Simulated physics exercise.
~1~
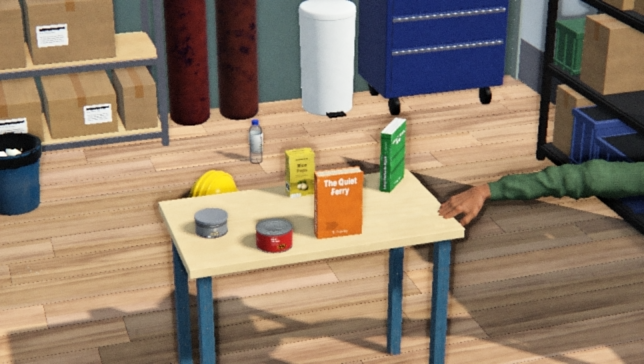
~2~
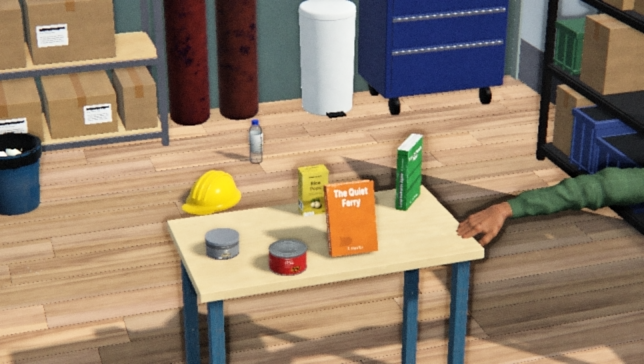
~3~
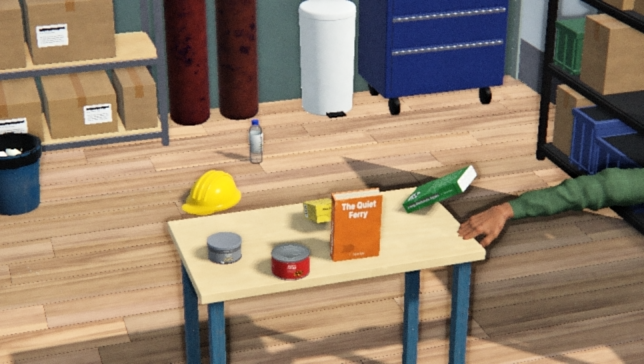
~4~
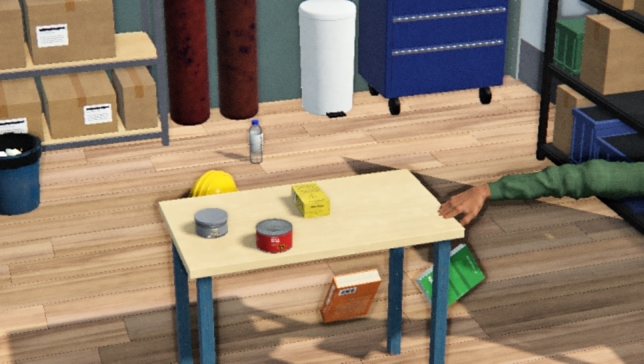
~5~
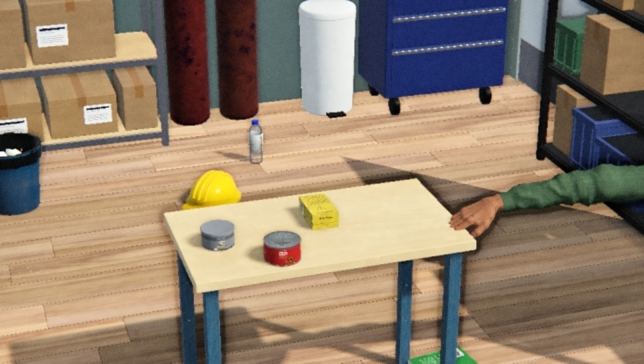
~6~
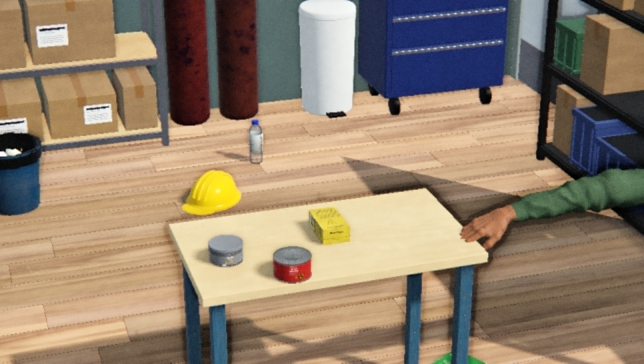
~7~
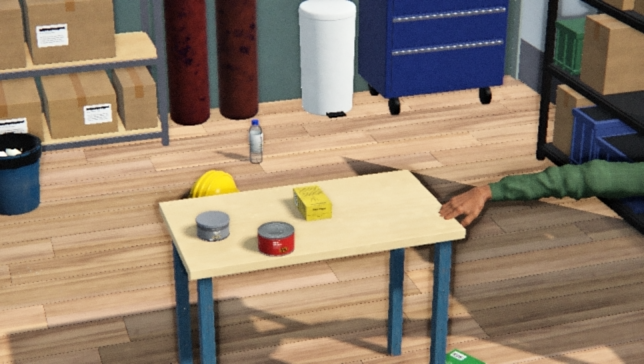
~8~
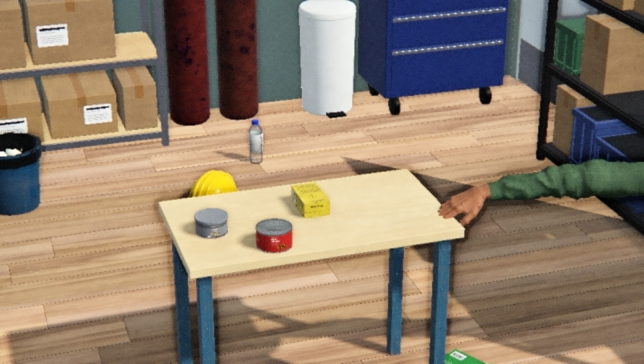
In this clip, a hand at the right edge of a light table jerks it back and forth, toppling a yellow carton and sending an orange book and a green book off to the floor, while the red and grey tubs stay upright beside the fallen carton.
